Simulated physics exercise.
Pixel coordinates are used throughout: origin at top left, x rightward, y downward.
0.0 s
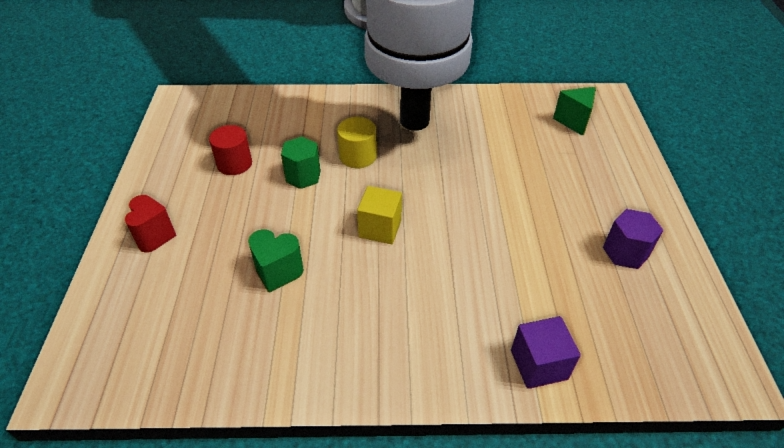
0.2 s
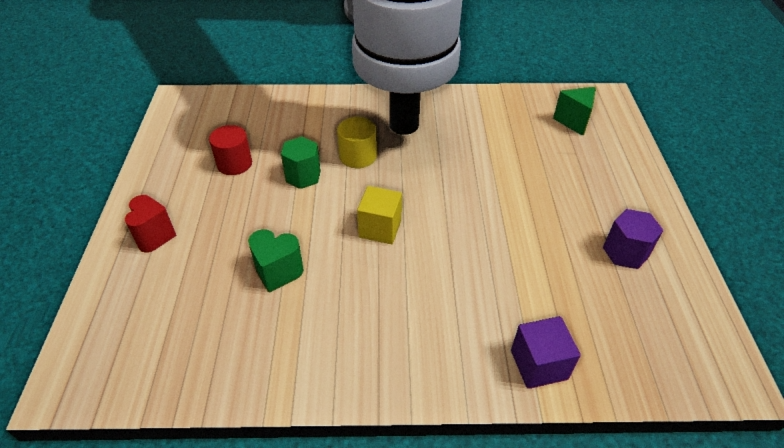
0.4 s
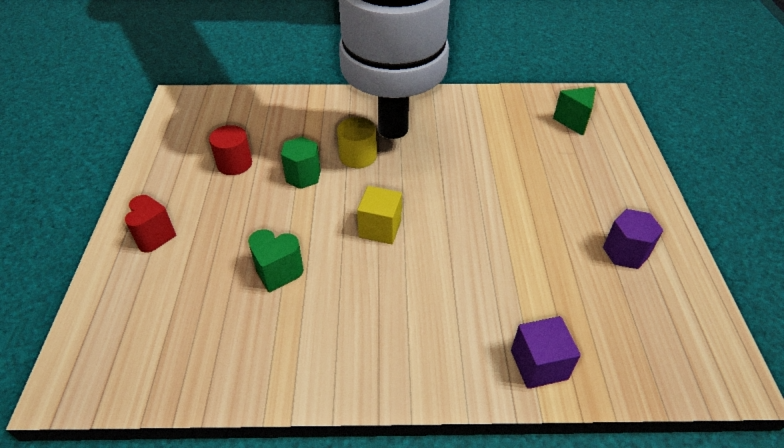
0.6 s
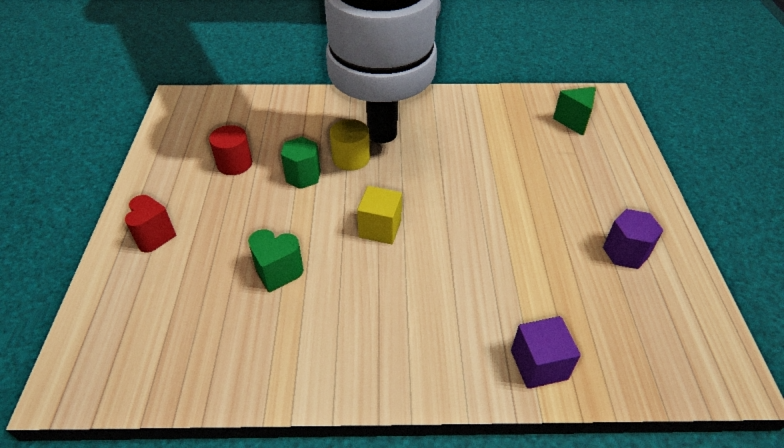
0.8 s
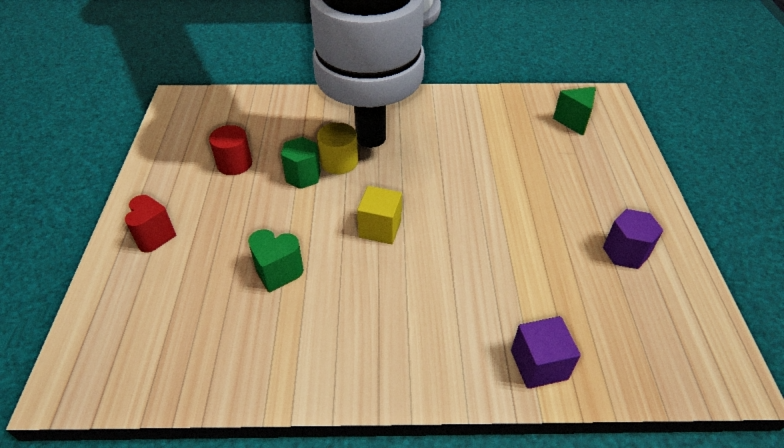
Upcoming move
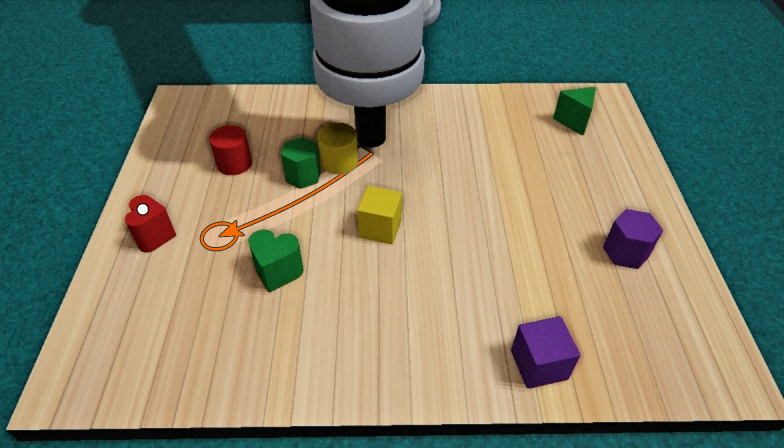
On a wooden board, a robot arm moves left and pushes the yellow cylinder left.
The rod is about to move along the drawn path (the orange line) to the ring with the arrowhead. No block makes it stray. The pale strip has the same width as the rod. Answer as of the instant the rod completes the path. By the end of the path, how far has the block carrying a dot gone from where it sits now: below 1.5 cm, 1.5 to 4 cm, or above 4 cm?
It falls in the under 1.5 cm band.
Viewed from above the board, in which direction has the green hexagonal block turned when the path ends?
Direction: Anticlockwise.
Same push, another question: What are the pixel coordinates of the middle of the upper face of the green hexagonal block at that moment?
So, by the moment the path ends, you'll find the top centre of the green hexagonal block at (251, 153).
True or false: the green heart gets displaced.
The claim does not hold.
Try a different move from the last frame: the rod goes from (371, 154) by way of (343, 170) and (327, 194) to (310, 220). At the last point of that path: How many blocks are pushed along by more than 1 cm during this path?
Two will move.
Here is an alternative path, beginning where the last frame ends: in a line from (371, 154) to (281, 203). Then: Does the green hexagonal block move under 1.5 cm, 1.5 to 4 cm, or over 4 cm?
Upwards of 4 cm.
Path on the board, from (371, 154) by way of (330, 183) and (279, 211) to (219, 236); the dot is on the red heart.
The first path, step by step. One third of the way, rod at (328, 168); green hexagonal block at (256, 154), turned 60° anticlockwise; yellow circular block at (295, 145).
Two thirds of the way, rod at (276, 195); green hexagonal block at (251, 153), turned 80° anticlockwise; yellow circular block at (289, 147).
At the end, rod at (214, 221); red heart in place; green heart in place; green hexagonal block at (251, 153), turned 80° anticlockwise; yellow circular block at (289, 147).
